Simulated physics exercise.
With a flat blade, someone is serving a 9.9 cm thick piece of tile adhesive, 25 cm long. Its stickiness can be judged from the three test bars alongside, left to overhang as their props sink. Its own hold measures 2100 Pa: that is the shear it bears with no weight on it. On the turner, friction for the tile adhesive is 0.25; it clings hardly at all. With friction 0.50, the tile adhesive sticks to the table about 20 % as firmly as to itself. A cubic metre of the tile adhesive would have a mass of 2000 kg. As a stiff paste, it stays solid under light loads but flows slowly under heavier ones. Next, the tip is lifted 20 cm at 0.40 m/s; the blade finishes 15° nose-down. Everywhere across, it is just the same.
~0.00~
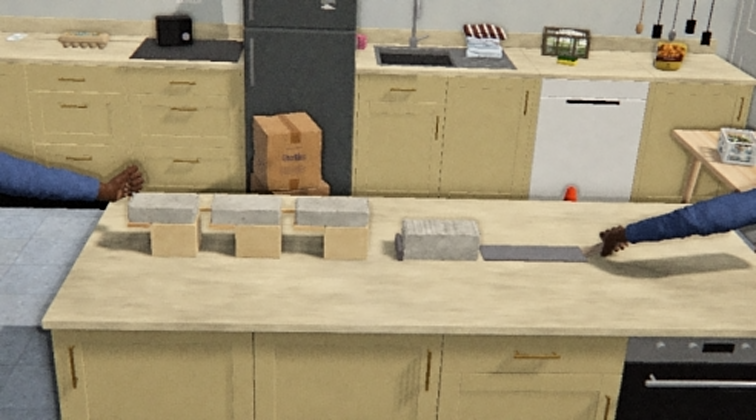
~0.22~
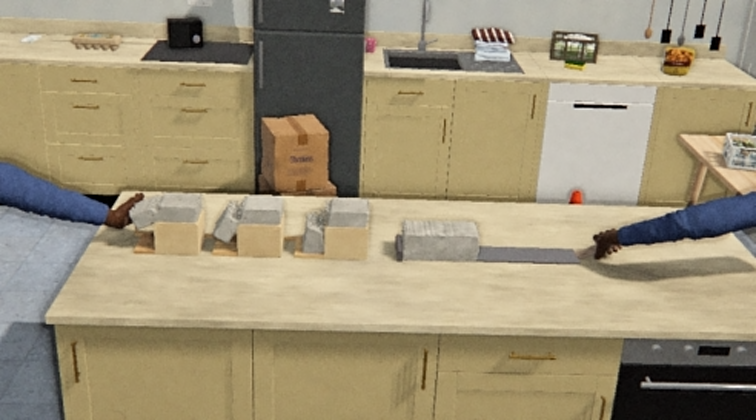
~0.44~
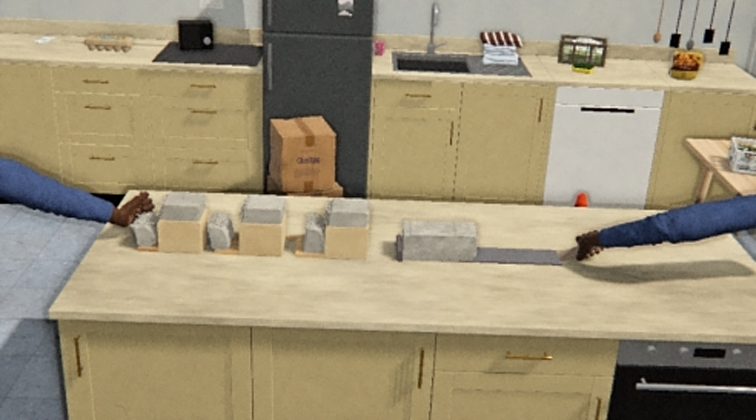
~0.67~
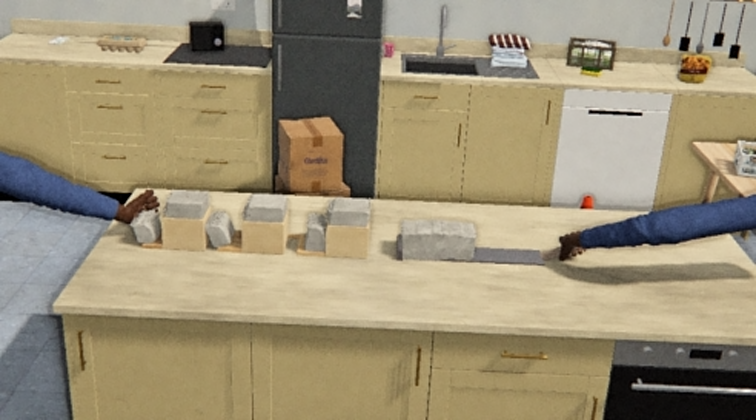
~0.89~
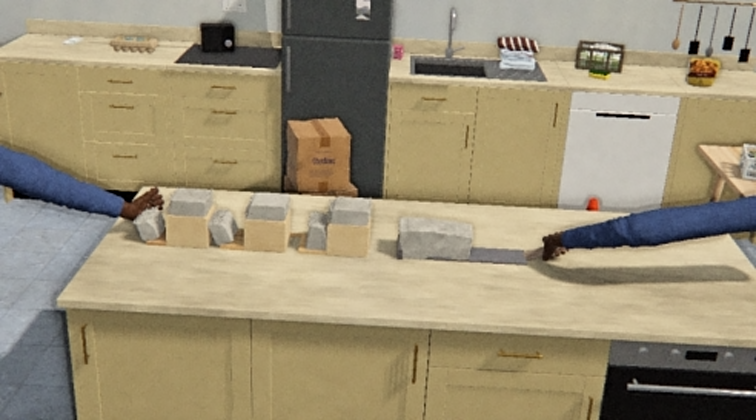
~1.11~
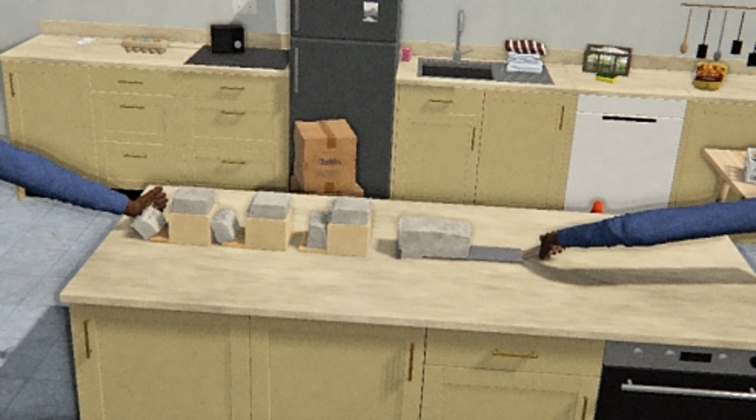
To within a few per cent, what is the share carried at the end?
53 %.
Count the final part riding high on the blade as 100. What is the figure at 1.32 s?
I'd put it near 70 per cent.
By 1.32 s, the tip is 8.7 cm up.
By 1.57 s, the tip is 19 cm up.
By 1.82 s, the tip is 20 cm up and 53 % is riding high on the blade.
By 2.07 s, the tip is 20 cm up and 53 % is riding high on the blade.
By 2.50 s, at the end, the tip is 20 cm up and 53 % is riding high on the blade.
